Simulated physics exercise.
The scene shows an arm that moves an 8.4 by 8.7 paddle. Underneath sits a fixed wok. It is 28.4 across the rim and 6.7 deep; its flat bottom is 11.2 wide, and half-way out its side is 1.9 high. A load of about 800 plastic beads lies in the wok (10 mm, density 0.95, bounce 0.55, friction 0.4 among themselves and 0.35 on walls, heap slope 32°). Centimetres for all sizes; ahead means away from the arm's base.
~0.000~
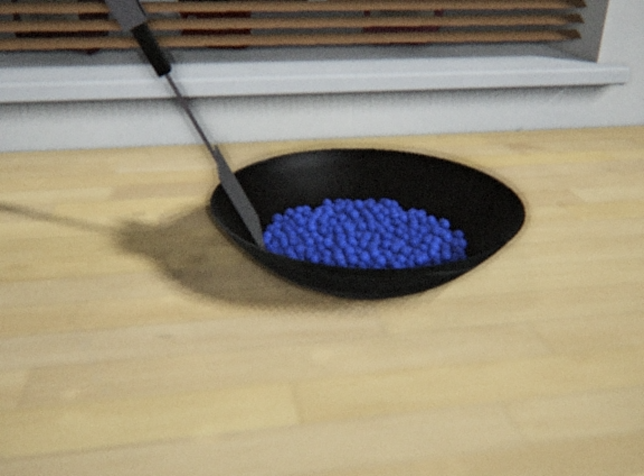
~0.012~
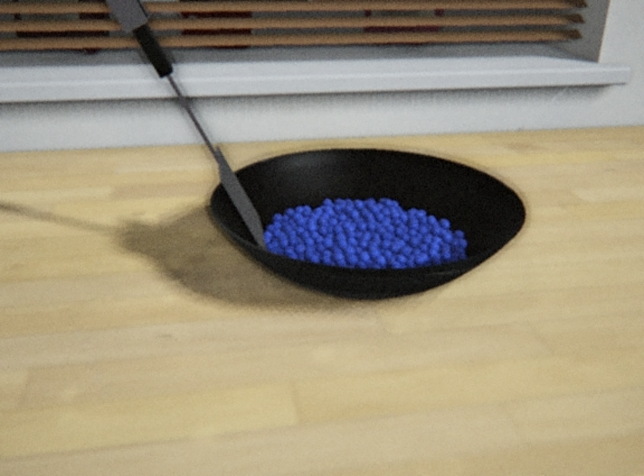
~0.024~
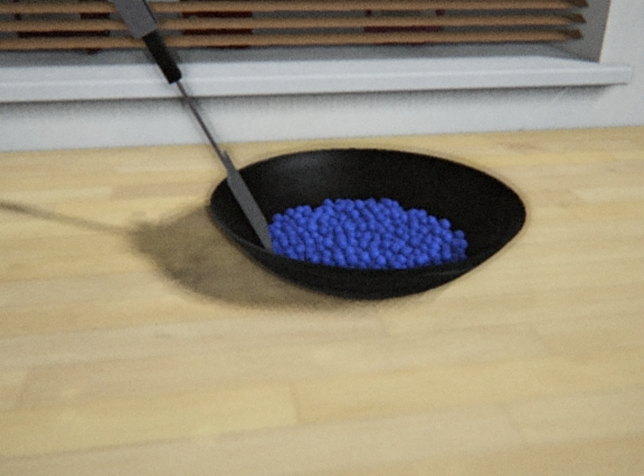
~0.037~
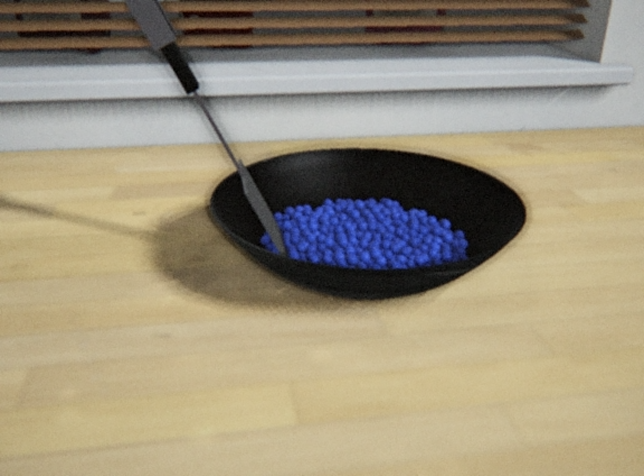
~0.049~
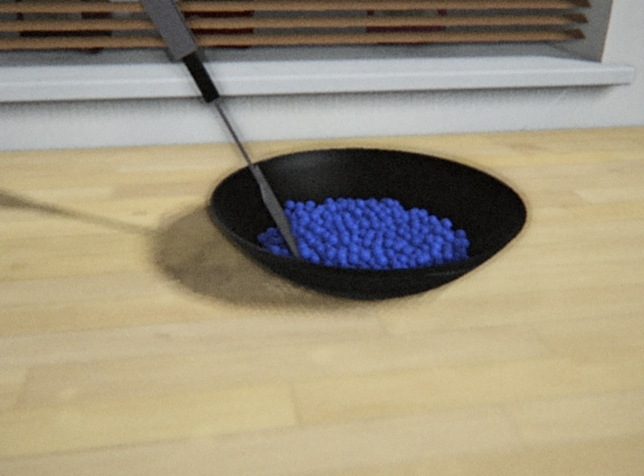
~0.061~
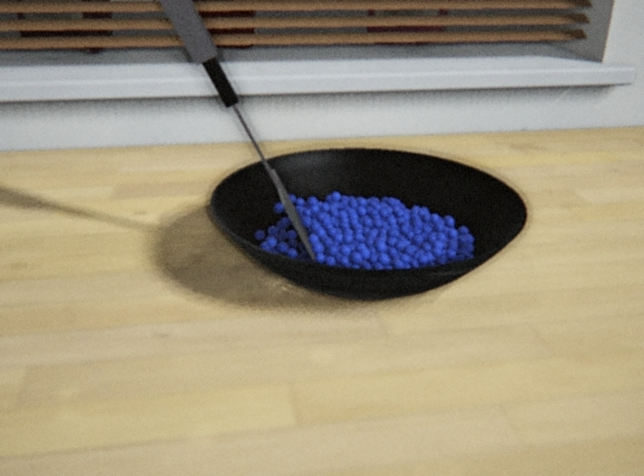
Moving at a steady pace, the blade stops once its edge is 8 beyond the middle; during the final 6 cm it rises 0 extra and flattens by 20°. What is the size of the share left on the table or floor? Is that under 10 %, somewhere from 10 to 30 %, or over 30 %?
It is from 10 to 30 %.
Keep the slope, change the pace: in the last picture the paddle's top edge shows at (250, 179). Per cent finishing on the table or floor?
My guess is around 10 percent.
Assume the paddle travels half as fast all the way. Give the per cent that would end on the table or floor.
Then roughly 5 percent.
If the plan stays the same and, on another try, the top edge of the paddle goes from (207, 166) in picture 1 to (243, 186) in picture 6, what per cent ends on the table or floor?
Roughly 5 %.
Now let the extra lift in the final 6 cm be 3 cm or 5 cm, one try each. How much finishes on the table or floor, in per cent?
Result: Approx. 35 % and 30 %, one try each.
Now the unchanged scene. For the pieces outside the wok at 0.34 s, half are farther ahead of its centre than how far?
It sits close to 18 cm ahead of the middle.
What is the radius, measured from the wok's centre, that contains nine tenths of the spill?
Roughly 40 cm.
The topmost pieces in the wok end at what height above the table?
About 7.5 cm above the table.
After 0.09 s, sloping 64°, highest piece 9 above the table; 800 in the wok.
After 0.12 s, sloping 59°, highest piece 18 above the table; 799 in the wok, 1 on the blade or in flight.
After 0.34 s, sloping 44°, highest piece 49 above the table; 629 in the wok, 48 on the table or floor, 123 on the blade or in flight.
After 1.39 s, sloping 44°, highest piece 7 above the table; 628 in the wok, 172 on the table or floor.
In the end, 628 in the wok, 172 on the table or floor. That is 22 % on the table or floor.
